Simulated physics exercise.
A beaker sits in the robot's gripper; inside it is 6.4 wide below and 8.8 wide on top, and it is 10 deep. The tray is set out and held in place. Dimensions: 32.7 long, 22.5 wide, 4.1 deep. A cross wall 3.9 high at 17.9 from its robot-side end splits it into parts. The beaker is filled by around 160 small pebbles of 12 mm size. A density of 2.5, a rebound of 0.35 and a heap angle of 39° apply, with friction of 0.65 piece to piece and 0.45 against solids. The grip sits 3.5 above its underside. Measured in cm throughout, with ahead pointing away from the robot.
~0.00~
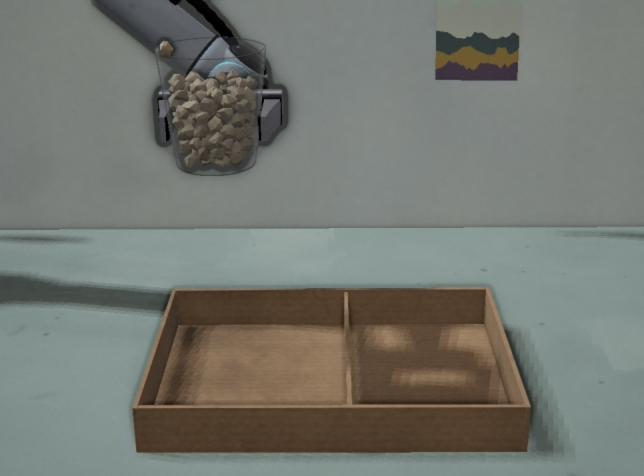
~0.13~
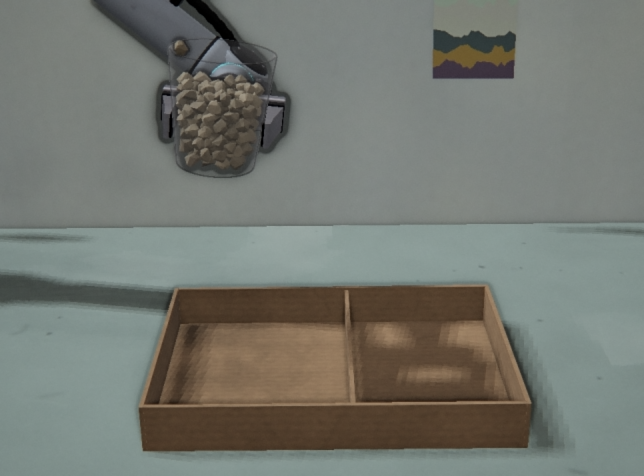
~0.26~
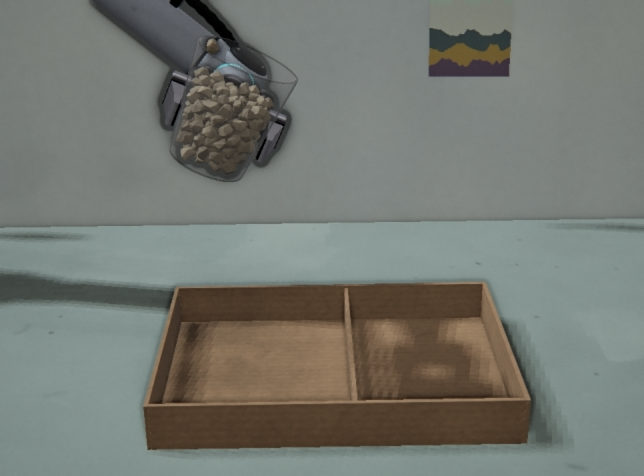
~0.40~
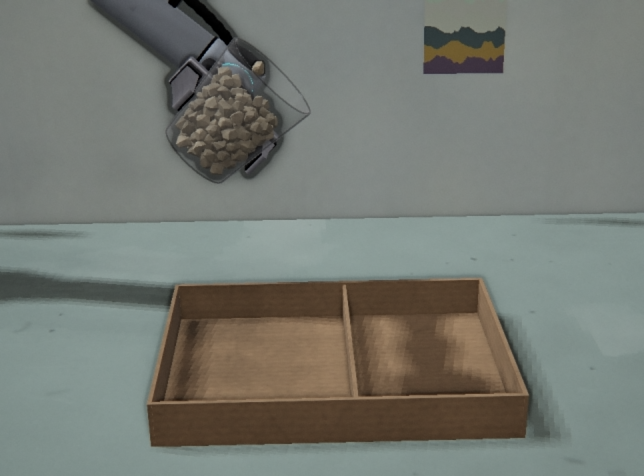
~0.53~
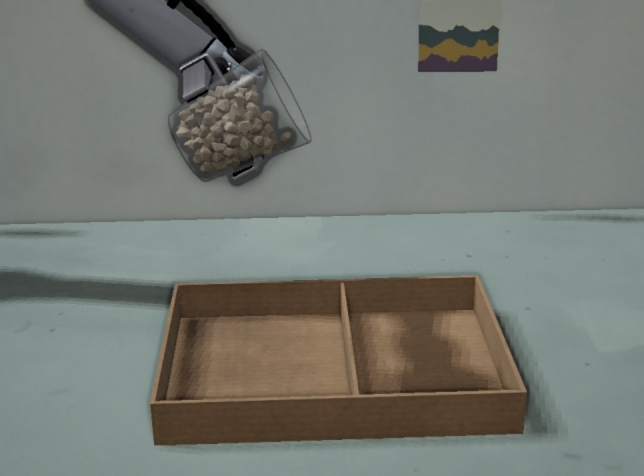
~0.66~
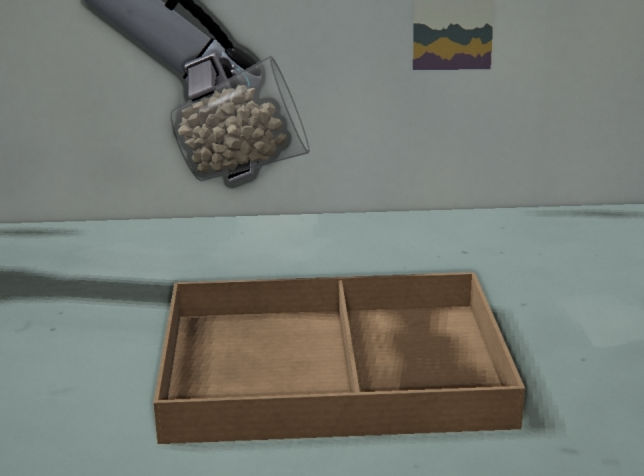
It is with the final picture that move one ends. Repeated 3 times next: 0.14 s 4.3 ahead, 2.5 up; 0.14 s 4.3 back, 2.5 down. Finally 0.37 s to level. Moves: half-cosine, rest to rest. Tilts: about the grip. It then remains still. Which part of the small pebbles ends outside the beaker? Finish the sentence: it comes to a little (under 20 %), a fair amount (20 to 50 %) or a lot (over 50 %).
It comes to a lot.
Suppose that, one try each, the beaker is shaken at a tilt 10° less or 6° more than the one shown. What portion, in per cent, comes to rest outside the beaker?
Estimates: 40 % then 80 %.
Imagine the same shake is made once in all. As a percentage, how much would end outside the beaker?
Estimate for that case: 30 %.
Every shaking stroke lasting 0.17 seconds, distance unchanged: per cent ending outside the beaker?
Estimate for that case: 40 %.
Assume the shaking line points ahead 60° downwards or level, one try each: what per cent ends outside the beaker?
Result: Approx. 5 % and 45 %, one try each.
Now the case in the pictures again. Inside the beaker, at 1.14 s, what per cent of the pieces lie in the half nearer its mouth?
Something like 80 percent sits in that half.
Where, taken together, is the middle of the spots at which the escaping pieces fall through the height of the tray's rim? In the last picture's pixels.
I'd put it somewhere near (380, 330).
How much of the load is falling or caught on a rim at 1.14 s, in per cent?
Logged share: Close to 6 per cent.
After 1.14 s, tilted 69° forward, highest piece 28 above the table; 106 in the beaker, 42 in the far-side part, 6 in the robot-side part, 10 in flight or on a rim.
After 1.63 s, tilted 51° forward, highest piece 27 above the table; 81 in the far-side part, 58 in the beaker, 23 in the robot-side part, 2 in flight or on a rim.
After 2.07 s, level, highest piece 27 above the table; 83 in the far-side part, 58 in the beaker, 23 in the robot-side part.
After 3.12 s, level, highest piece 27 above the table; 83 in the far-side part, 58 in the beaker, 23 in the robot-side part.
In the end, 83 in the far-side part, 58 in the beaker, 23 in the robot-side part. That is 65 % outside the beaker.
